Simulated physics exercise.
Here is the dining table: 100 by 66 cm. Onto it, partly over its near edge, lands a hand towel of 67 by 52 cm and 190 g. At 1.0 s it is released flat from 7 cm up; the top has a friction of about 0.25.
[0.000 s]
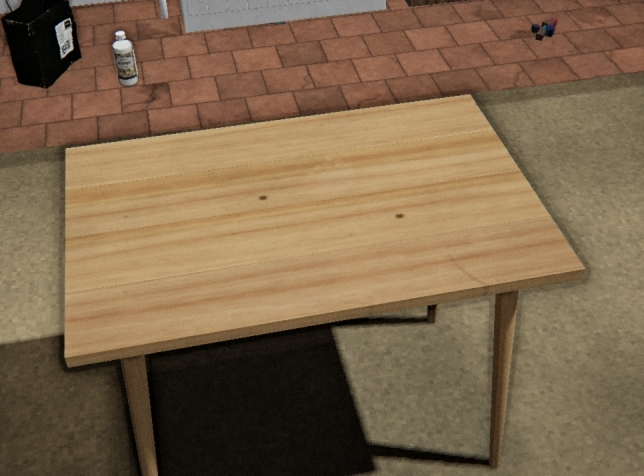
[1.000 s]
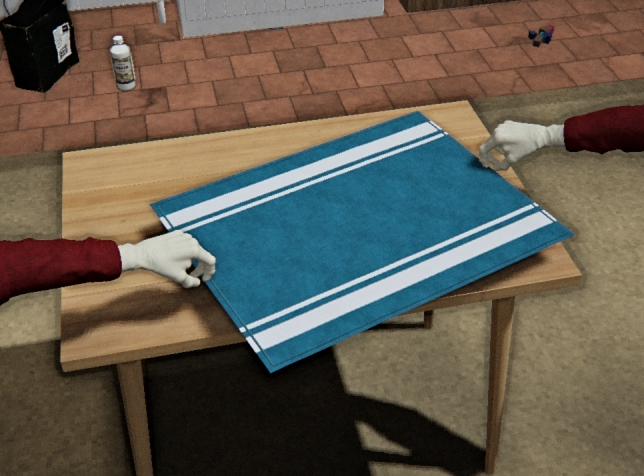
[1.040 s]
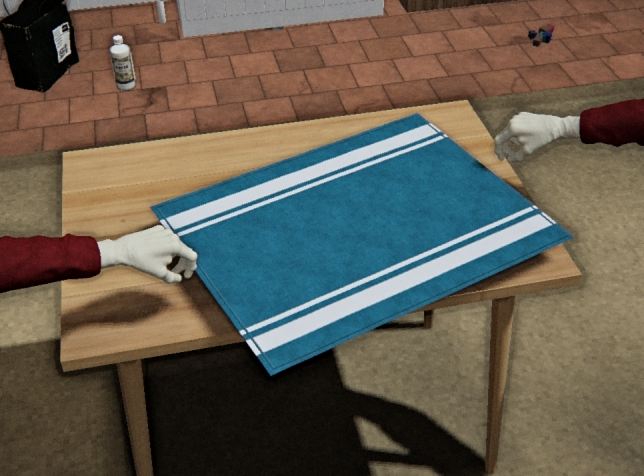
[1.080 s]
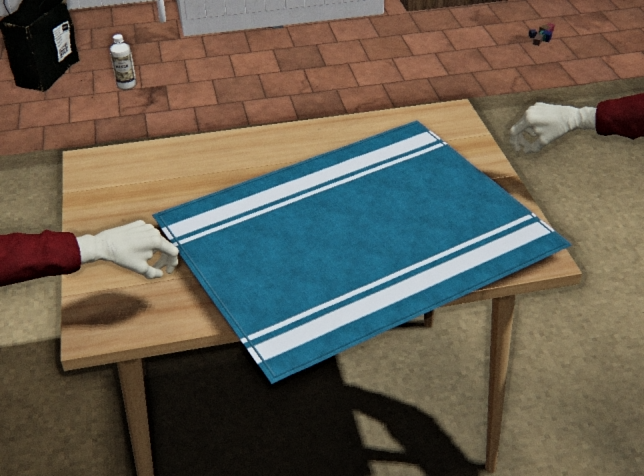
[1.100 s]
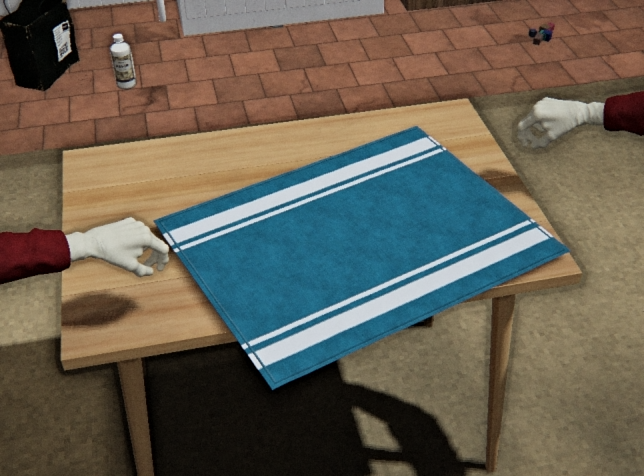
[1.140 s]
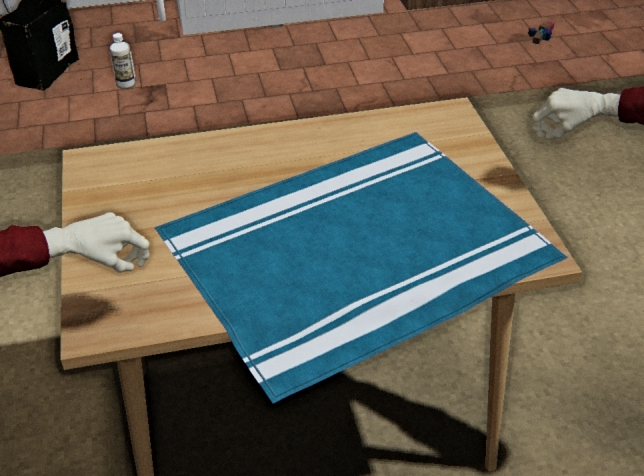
A blue hand towel with white stripes appears above a bare wooden table, held at opposite ends by two white-gloved hands in red sleeves. Seen from above at an unmoving angle, the table stands on beige flooring before reddish tiles, with a black container and white bottle at upper left. The hands let go and draw outward as the towel sinks slightly, its near edge sagging past the tabletop.
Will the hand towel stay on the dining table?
Yes, it stays.
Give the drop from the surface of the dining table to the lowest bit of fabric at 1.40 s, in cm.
Roughly 8 centimetres below the top.
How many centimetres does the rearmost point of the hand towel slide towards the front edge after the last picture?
The rear point moves forward by roughly 1 cm.
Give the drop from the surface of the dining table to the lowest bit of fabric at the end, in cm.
About 18 cm.
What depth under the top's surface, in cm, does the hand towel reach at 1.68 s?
Roughly 12 cm.
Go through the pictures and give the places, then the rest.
The first picture shows shows, the bare dining table.
The second picture shows shows, hand towel corners (271, 373) (150, 205) (418, 111) (575, 235).
The third picture shows shows, hand towel corners (271, 376) (150, 207).
The fourth picture shows shows, hand towel corners (272, 384) (152, 215).
The fifth picture shows shows, hand towel corners (272, 390) (153, 221).
The sixth picture shows shows, hand towel corners (155, 228) (416, 132) (568, 258).
By 1.4 s, 85 % of the hand towel is still over the top.
By 1.7 s, 85 % of the hand towel is still over the top.
By 1.9 s, 85 % of the hand towel is still over the top.
By 2.2 s, 85 % of the hand towel is still over the top.
By 4.4 s, 85 % of the hand towel is still over the top.
